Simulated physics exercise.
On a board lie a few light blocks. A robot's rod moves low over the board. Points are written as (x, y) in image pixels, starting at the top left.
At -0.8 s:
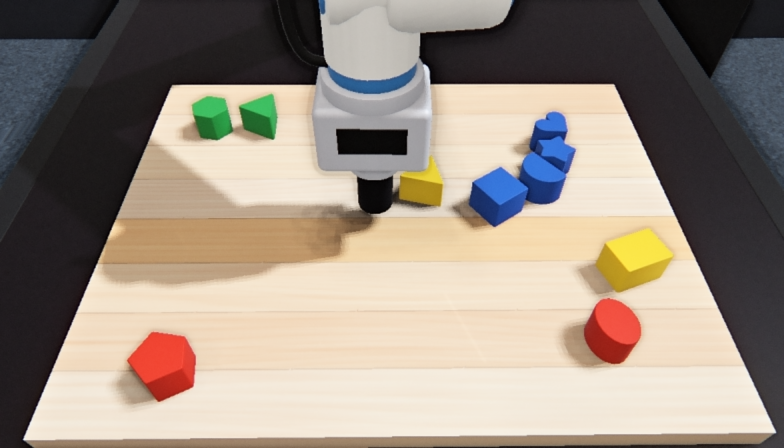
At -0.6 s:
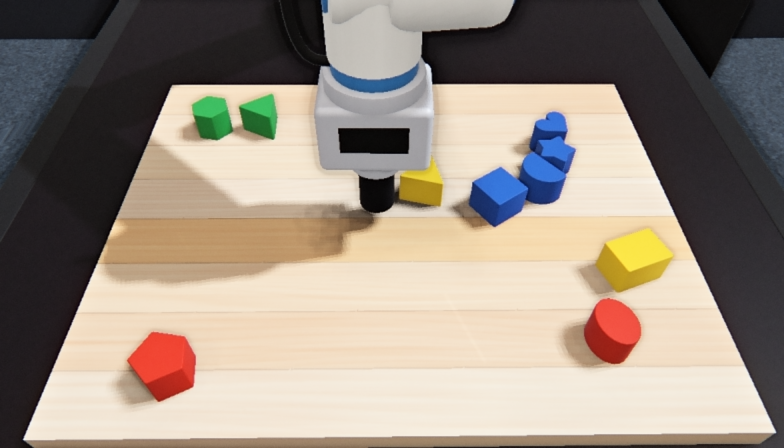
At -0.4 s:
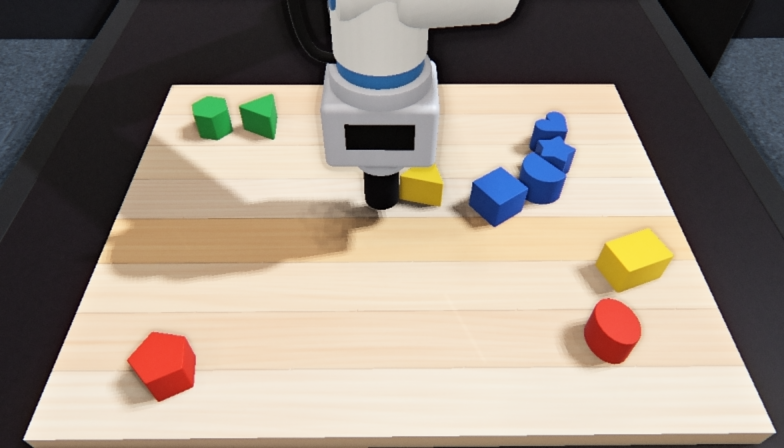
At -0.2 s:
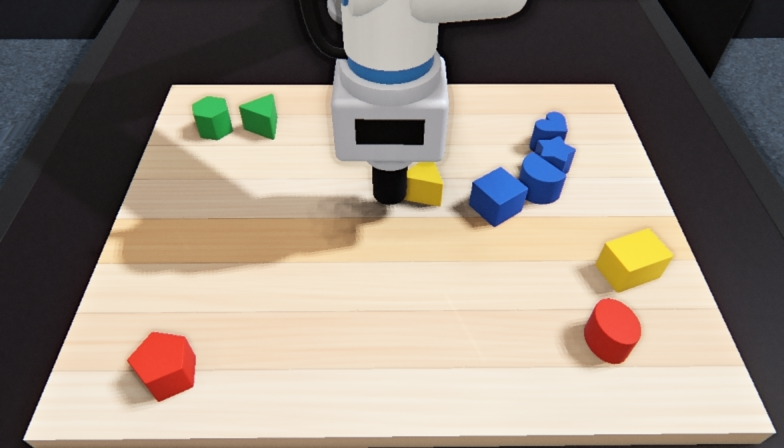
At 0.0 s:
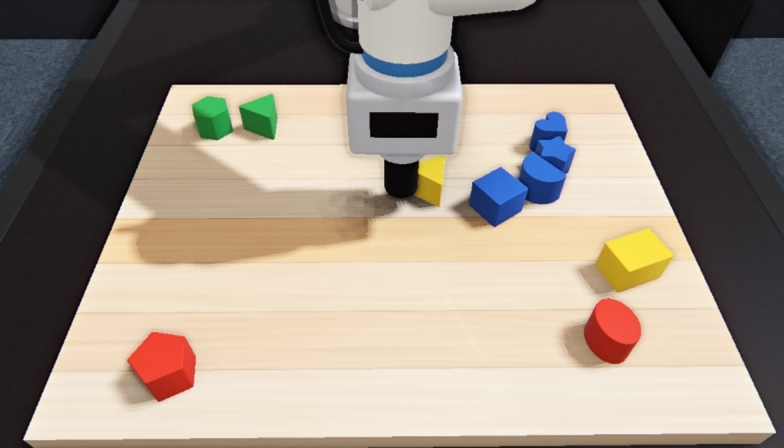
Robot arm edging its dark rod slightly right and away across a wooden board, nudging a yellow block beside blue ones.
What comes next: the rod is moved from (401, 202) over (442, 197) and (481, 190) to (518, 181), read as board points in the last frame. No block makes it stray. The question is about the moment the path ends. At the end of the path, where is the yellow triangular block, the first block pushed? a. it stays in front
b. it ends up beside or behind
Answer: B.
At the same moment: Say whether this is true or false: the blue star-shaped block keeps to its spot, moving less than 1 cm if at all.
Verdict: False.
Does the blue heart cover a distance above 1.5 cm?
It seems not.
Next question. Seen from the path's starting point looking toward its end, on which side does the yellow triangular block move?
It's set to shift left.
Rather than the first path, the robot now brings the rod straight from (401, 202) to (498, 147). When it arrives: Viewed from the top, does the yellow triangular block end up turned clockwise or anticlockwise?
It spins with the clock.
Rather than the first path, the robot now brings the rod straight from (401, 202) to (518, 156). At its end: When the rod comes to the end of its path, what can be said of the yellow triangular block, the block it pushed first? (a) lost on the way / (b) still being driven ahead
b (still being driven ahead)
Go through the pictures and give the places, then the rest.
In the first picture, rod's lower end at (375, 202); yellow triangular block at (425, 171); blue square block at (500, 185); blue half-round block at (542, 168); blue heart at (553, 122); blue star-shaped block at (556, 148).
In the second picture, rod at (377, 201); blocks still.
In the third picture, rod at (382, 198); blocks still.
In the fourth picture, rod at (390, 193); blocks still.
In the fifth picture, rod at (401, 187); yellow triangular block at (430, 168); blue square block at (500, 185); blue half-round block at (542, 168); blue heart at (553, 122); blue star-shaped block at (556, 148).
What follows on the original path. One third of the way, rod at (444, 181); yellow triangular block at (466, 159).
Two thirds of the way, rod at (484, 174); yellow triangular block at (494, 148), turned 25° anticlockwise; blue square block at (512, 188).
At the end, rod at (522, 165); yellow triangular block at (503, 141), turned 50° anticlockwise; blue square block at (516, 188), turned 15° clockwise; blue half-round block at (557, 169), turned 25° clockwise; blue heart still; blue star-shaped block at (568, 145), turned 35° anticlockwise.
